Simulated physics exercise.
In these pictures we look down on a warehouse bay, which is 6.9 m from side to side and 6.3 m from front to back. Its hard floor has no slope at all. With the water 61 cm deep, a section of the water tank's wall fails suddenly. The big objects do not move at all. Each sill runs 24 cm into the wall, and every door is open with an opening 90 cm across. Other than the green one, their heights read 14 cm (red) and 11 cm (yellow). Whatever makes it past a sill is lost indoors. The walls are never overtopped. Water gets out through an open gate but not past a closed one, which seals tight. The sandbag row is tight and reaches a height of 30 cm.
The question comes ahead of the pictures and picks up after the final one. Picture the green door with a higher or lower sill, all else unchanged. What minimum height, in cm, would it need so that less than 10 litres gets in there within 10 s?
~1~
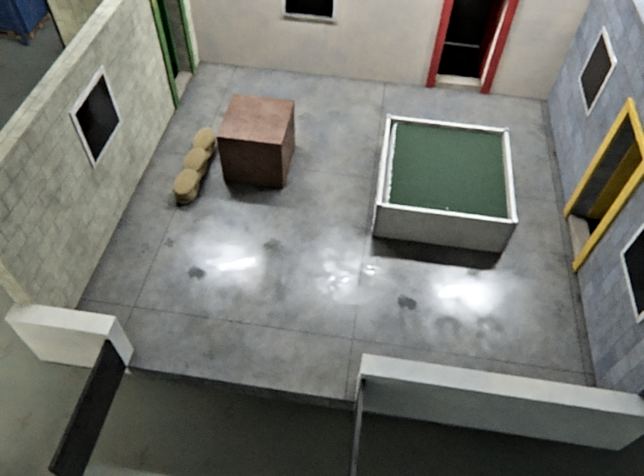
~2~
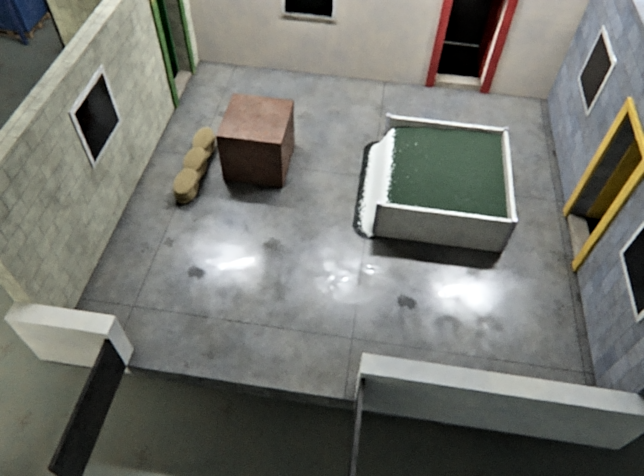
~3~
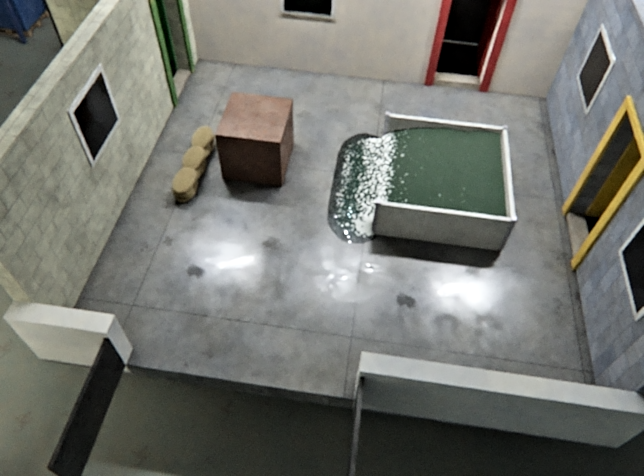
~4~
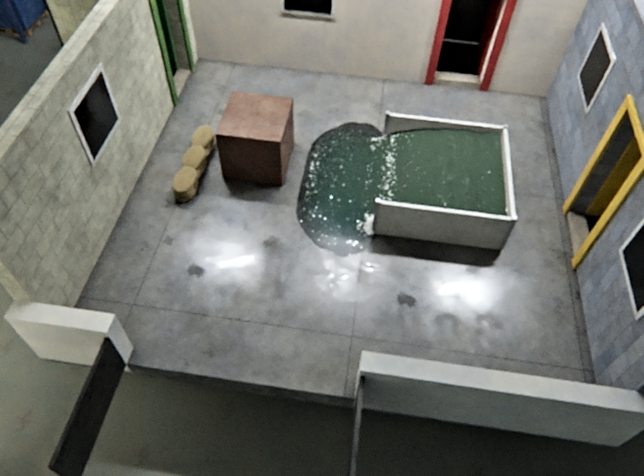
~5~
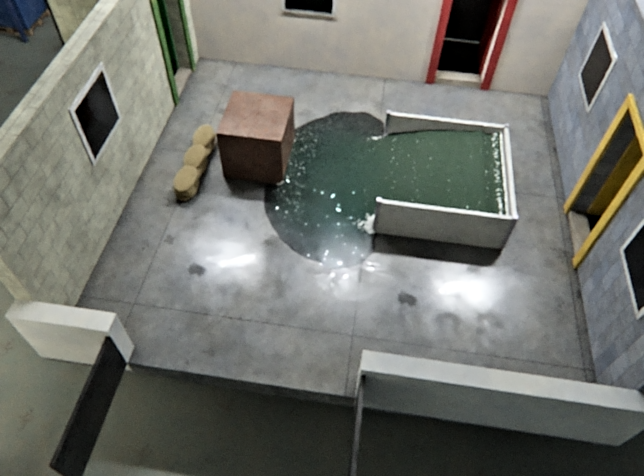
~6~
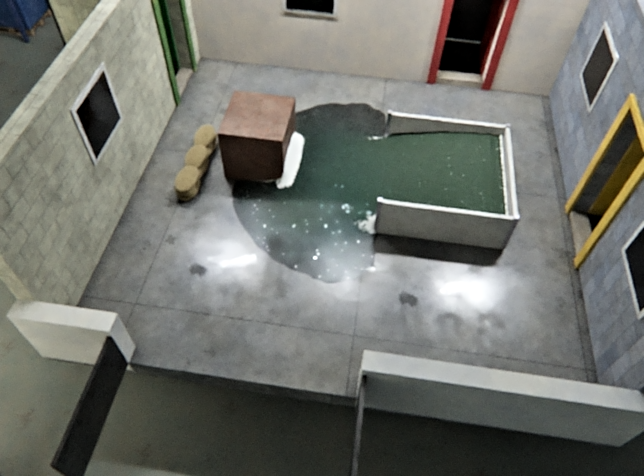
About 14 cm.
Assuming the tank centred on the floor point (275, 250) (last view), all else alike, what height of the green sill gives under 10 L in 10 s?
Roughly 12.5 cm is needed.
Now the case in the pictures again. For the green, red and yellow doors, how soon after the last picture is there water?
The green door at 0.9 seconds, the red door at 2.8 seconds, the yellow door at 7.5 seconds.
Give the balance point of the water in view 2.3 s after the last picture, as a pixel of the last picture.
Centre of the water: Approx. (287, 180) px.
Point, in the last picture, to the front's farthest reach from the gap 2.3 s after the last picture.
Pixel close to (64, 334).
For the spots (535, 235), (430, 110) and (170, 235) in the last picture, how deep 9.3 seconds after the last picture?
Roughly 2, then 2, then 5 cm.
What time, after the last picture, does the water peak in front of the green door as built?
Roughly 2.4 s.
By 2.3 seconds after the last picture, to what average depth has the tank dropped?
Around 12 centimetres.
Then, 0.7 s after the last picture water covers 30 % of the floor, deepest (41 cm) near (299, 173); it has not reached the green door.
Then, 2.3 s after the last picture water covers 50 % of the floor, deepest (32 cm) near (70, 322); 16 cm at the green door, 8 litres in over its 8 cm sill.
Then, 9.3 s after the last picture water covers 85 % of the floor, deepest (8 cm) near (249, 73); 6 cm at the green door, 59 litres in over its 8 cm sill.
At the green door as built, the water peaked near 16 cm, 2.3 s after the last picture.
Run again over the same 10 s with other heights there, 23 litres in over 11.5 cm, 6 litres over 15.5 cm. The limit of 10 litres is kept from about 14 cm up.
